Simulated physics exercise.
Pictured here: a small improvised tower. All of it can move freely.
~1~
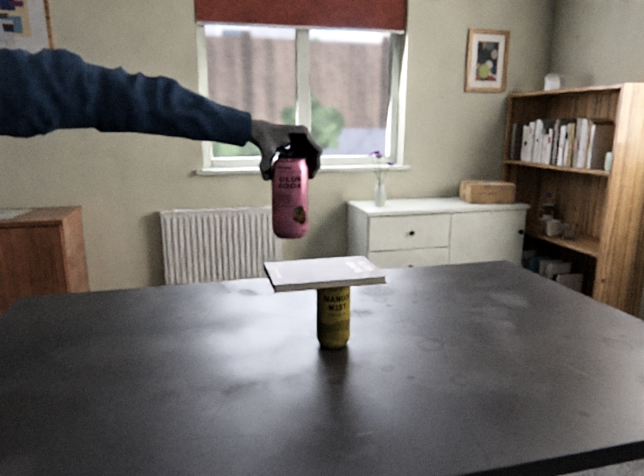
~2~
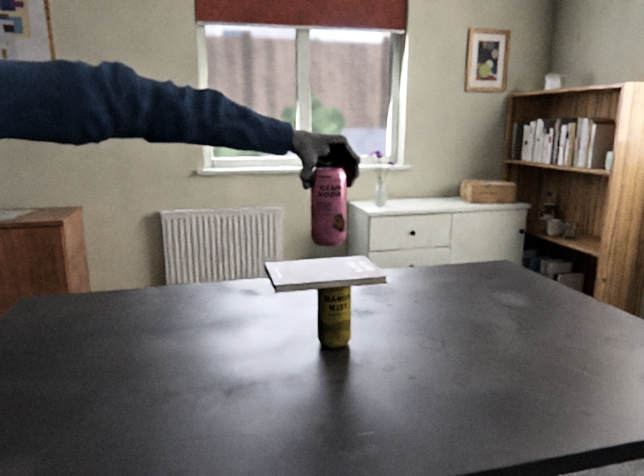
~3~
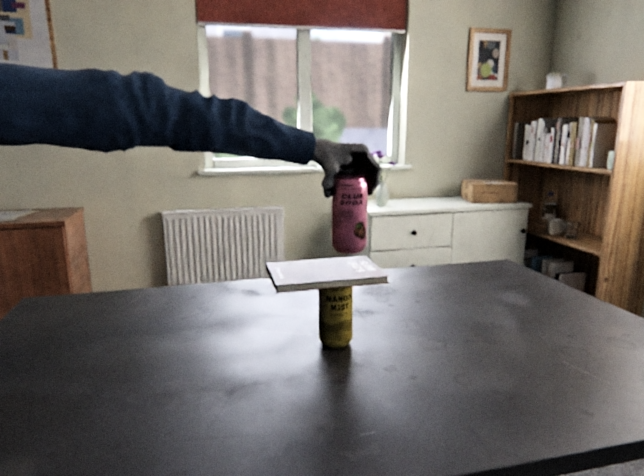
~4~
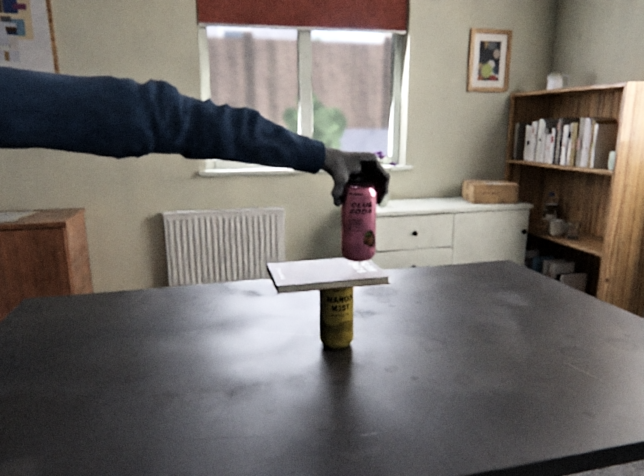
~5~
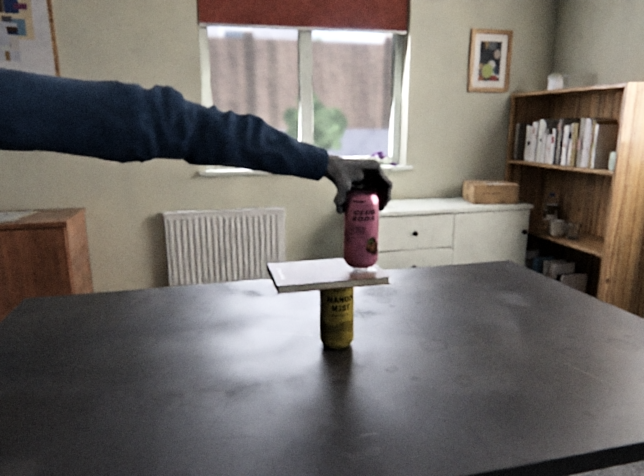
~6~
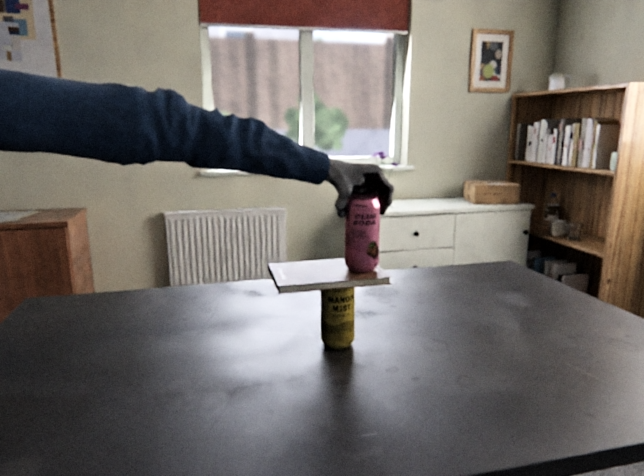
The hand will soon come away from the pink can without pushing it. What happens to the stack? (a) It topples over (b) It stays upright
b, it stays upright.
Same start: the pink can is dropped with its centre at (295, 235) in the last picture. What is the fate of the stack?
Topples.
Then, 0.20 s later than the last frame, all is still.
Then, 0.40 s later than the last frame, pink can resting near (362, 234).
When it is over, all 3 as before. End places, in pixels of the last picture, pink can near (362, 234). The stack keeps its balance.
